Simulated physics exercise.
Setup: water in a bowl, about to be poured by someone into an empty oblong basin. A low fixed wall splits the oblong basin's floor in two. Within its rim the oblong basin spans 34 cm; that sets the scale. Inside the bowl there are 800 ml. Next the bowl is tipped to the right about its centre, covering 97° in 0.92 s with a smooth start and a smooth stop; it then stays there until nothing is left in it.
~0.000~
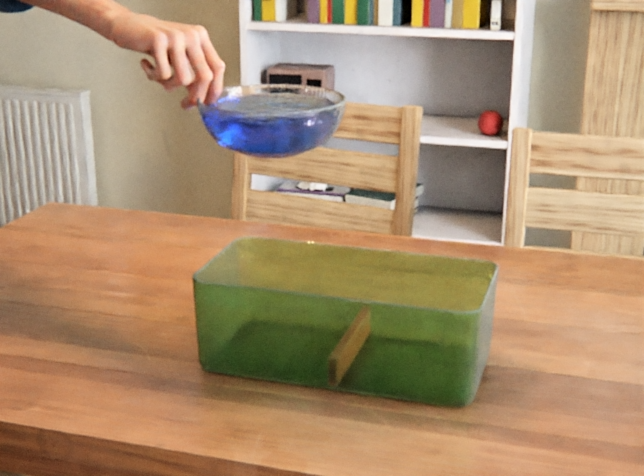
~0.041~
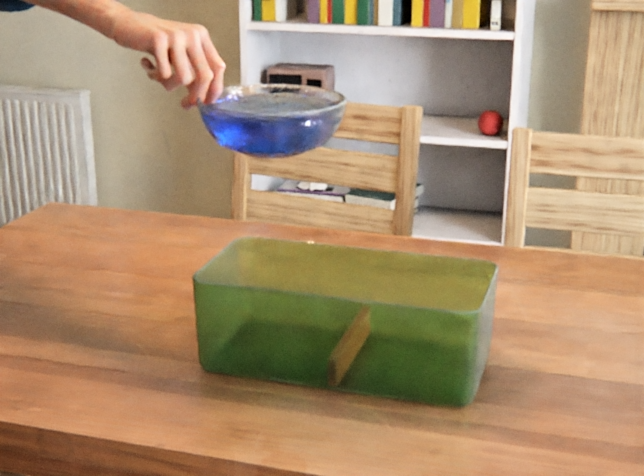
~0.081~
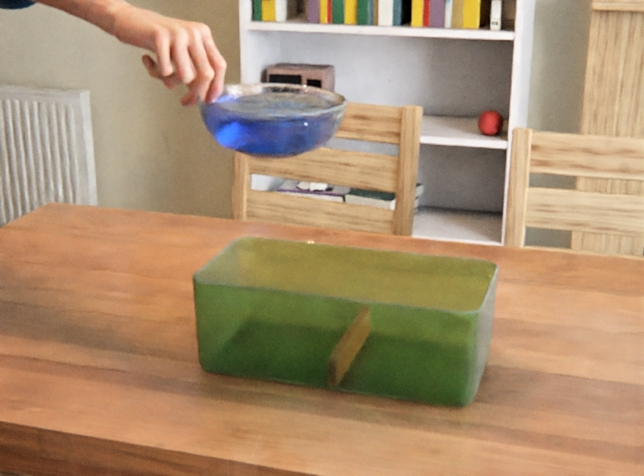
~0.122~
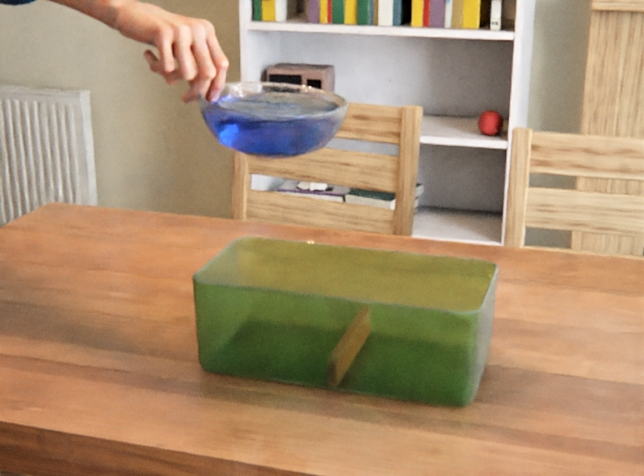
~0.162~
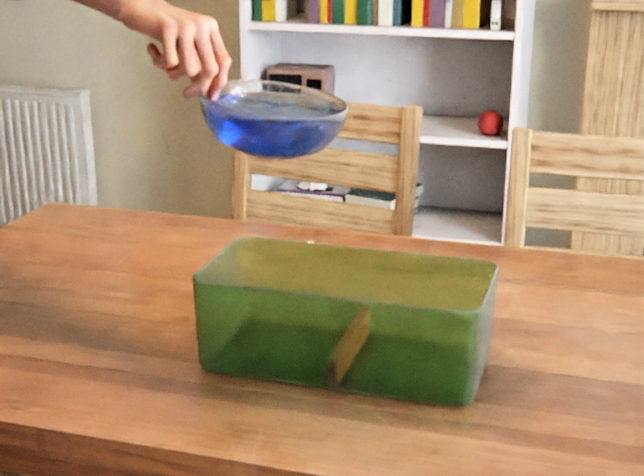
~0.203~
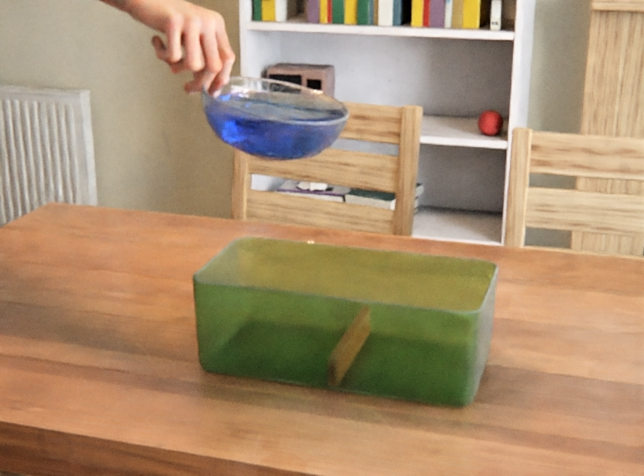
Above a green basin on a wooden table, a hand slowly tilts a bowl of blue water rightward.
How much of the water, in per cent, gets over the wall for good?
80 %.
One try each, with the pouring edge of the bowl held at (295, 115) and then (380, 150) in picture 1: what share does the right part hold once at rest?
50 per cent first, 85 per cent second.
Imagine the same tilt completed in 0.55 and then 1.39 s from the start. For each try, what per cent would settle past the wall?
Around 70 per cent first, around 85 per cent next.
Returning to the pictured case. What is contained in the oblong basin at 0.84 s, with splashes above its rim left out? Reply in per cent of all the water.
Around 92 per cent of the whole.
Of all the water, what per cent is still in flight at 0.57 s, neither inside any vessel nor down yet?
Near 52 per cent at that moment.
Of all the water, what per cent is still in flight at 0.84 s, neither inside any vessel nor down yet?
I'd put it at about 8 per cent of the liquid.
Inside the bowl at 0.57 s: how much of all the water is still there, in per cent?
Around 30 percent.
After 0.57 s the tilt is 66° and 30 per cent is still to pour, 0 is left of the wall and 17 right of it.
After 0.84 s the tilt is 95° and 1 per cent is still to pour, 12 is left of the wall and 79 right of it.
After 1.12 s the tilt is 97° and 0 per cent is still to pour, 19 is left of the wall and 80 right of it.
After 1.42 s the tilt is 97° and 0 per cent is still to pour, 19 is left of the wall and 80 right of it.
In the end 19 per cent lies left of the wall, 80 right of it and 1 outside.
